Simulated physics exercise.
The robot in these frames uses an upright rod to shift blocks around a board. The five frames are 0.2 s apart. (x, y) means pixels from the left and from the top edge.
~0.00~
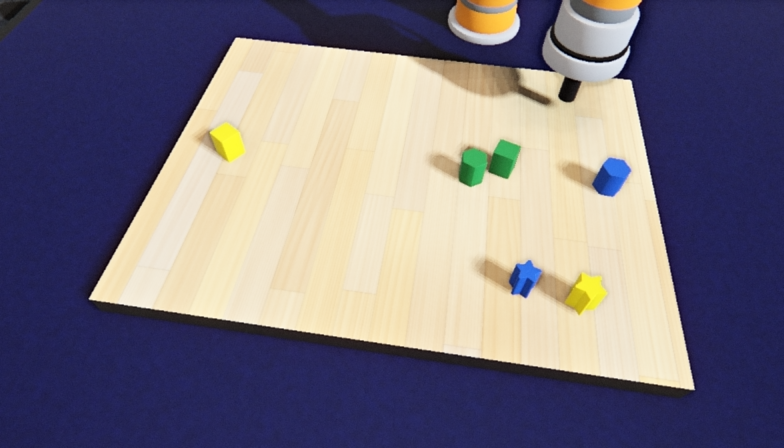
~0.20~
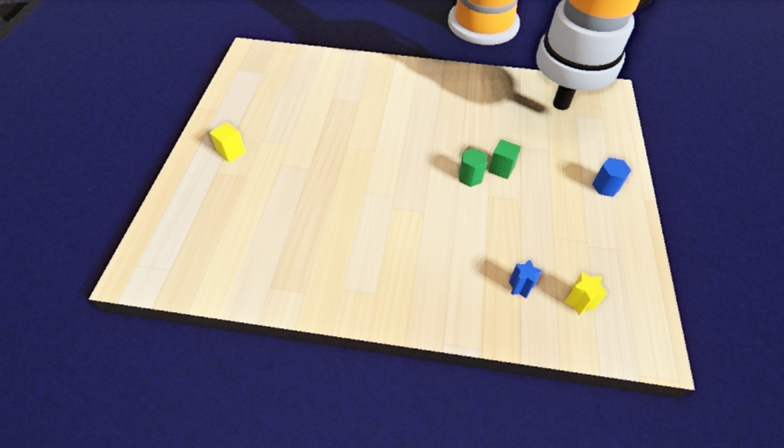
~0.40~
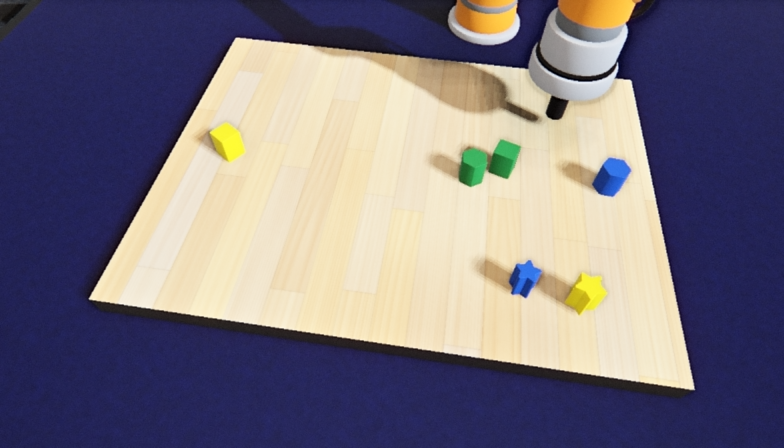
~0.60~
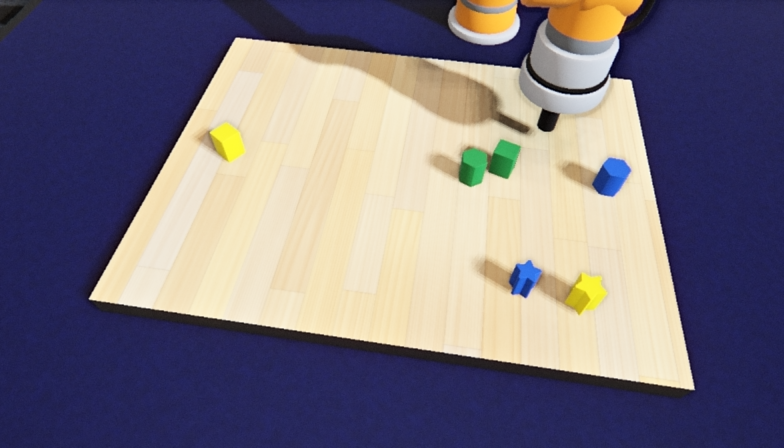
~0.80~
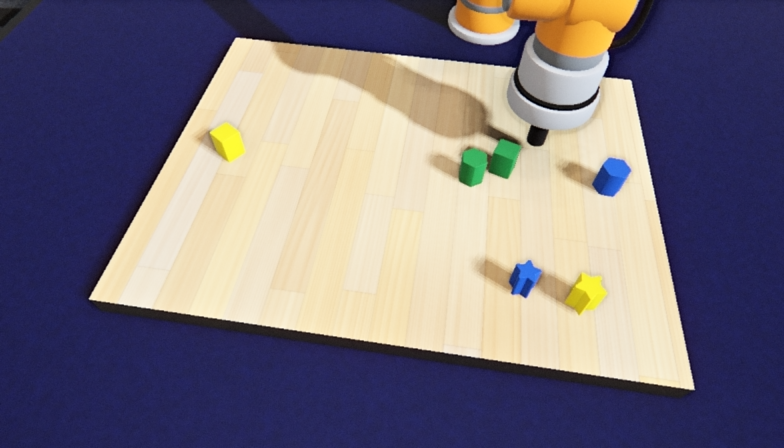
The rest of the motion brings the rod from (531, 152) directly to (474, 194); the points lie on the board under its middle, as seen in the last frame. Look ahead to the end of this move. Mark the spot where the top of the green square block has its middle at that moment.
Its top middle will sit at (455, 171).
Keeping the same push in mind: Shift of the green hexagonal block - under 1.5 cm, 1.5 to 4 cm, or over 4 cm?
Verdict: More than 4 cm.
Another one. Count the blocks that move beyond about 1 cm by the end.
Answer: Two blocks.
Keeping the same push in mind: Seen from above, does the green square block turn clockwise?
Yes - that is the case.
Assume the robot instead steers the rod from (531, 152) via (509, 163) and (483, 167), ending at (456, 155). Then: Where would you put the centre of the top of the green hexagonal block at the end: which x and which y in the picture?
For the centre of its top, I'd go with (454, 165).
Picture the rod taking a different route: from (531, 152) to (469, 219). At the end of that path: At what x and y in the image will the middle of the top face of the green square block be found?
Roughly at (478, 166).
The first path, step by step. One third of the way, rod (517, 155); green square block (501, 152), turned 20° clockwise.
Two thirds of the way, rod (497, 169); green hexagonal block (455, 159); green square block (479, 162), turned 65° clockwise.
At the end, rod (477, 184); green hexagonal block (436, 159), turned 30° clockwise; green square block (455, 171), turned 95° clockwise.
